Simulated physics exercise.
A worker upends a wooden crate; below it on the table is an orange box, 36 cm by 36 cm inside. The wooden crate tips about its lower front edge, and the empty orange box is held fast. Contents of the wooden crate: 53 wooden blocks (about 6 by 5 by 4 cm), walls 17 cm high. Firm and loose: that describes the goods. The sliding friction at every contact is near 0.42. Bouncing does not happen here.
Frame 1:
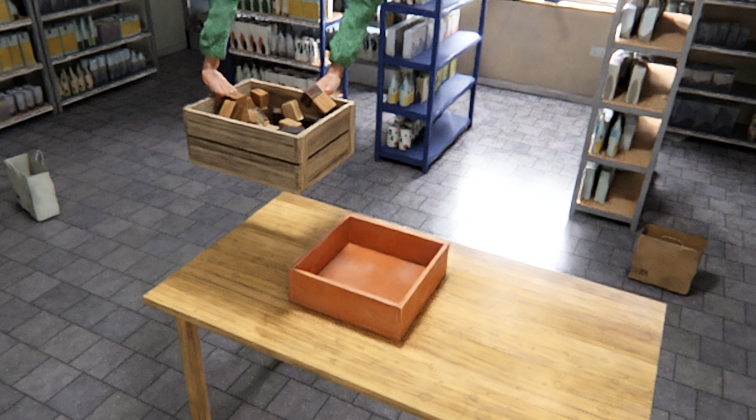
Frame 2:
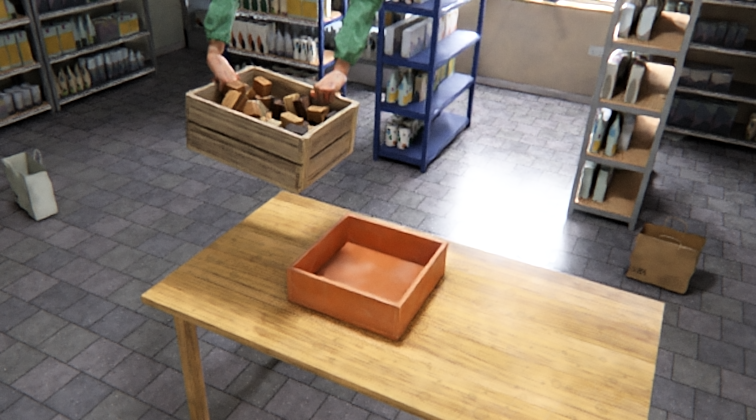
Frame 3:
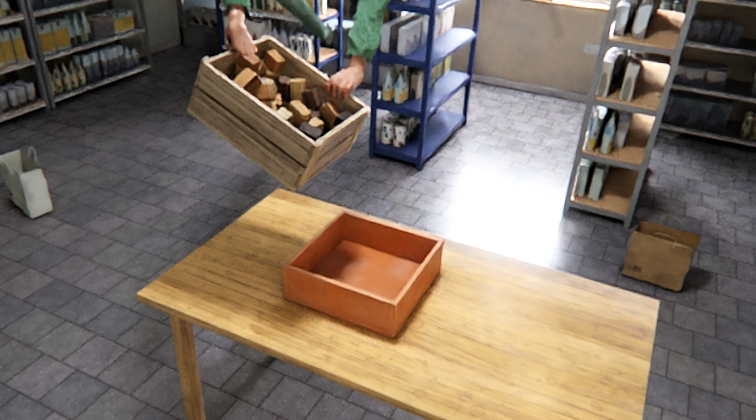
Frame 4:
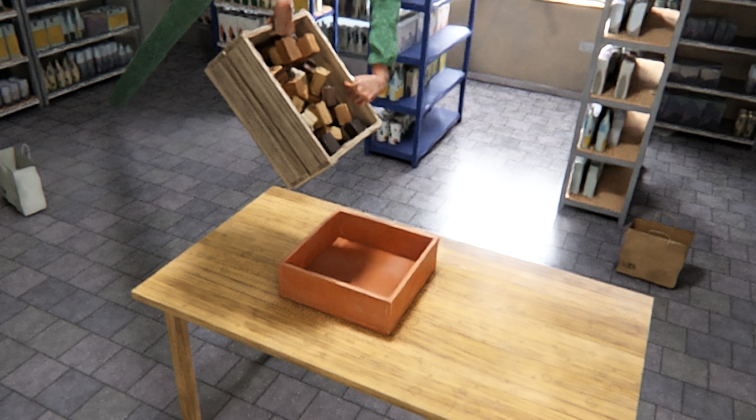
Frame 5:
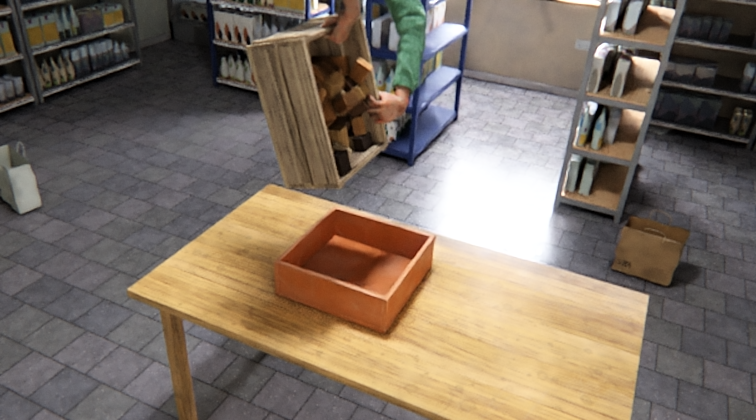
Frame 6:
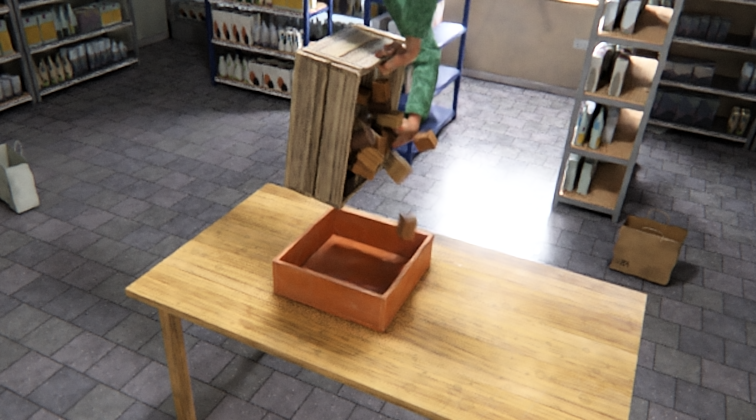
At first, a worker in green sleeves holds a wooden crate full of wooden blocks level above a table bearing an empty orange box. The hands tilt the crate steeply toward the right until it stands on its side, and then a few blocks tumble out of its open top.
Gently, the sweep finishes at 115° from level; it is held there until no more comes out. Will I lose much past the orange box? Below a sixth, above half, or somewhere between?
Bet you between one sixth and a half ends up outside.
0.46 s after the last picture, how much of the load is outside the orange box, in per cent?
By that time, roughly 30 percent.
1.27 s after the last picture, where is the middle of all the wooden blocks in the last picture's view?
Around (390, 288).
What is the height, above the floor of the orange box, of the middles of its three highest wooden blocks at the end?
Near 10 centimetres, I'd say.
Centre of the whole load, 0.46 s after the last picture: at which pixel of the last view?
Estimated centre in the last picture: (393, 272).
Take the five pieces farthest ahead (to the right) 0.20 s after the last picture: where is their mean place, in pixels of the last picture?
(456, 303).
Then, 0.20 s after the last picture, tilt 114°; 27 still in the wooden crate, 1 in the orange box, 7 outside the orange box and 18 in the air.
Then, 0.46 s after the last picture, tilt 115°; 11 still in the wooden crate, 17 in the orange box, 16 outside the orange box and 9 in the air.
Then, 0.81 s after the last picture, tilt 115°; 3 still in the wooden crate, 28 in the orange box, 18 outside the orange box and 4 in the air.
Outcome (1.27 s after the last picture), 34 in the orange box and 19 outside the orange box. Asked share, 19 of 53, 36 per cent.
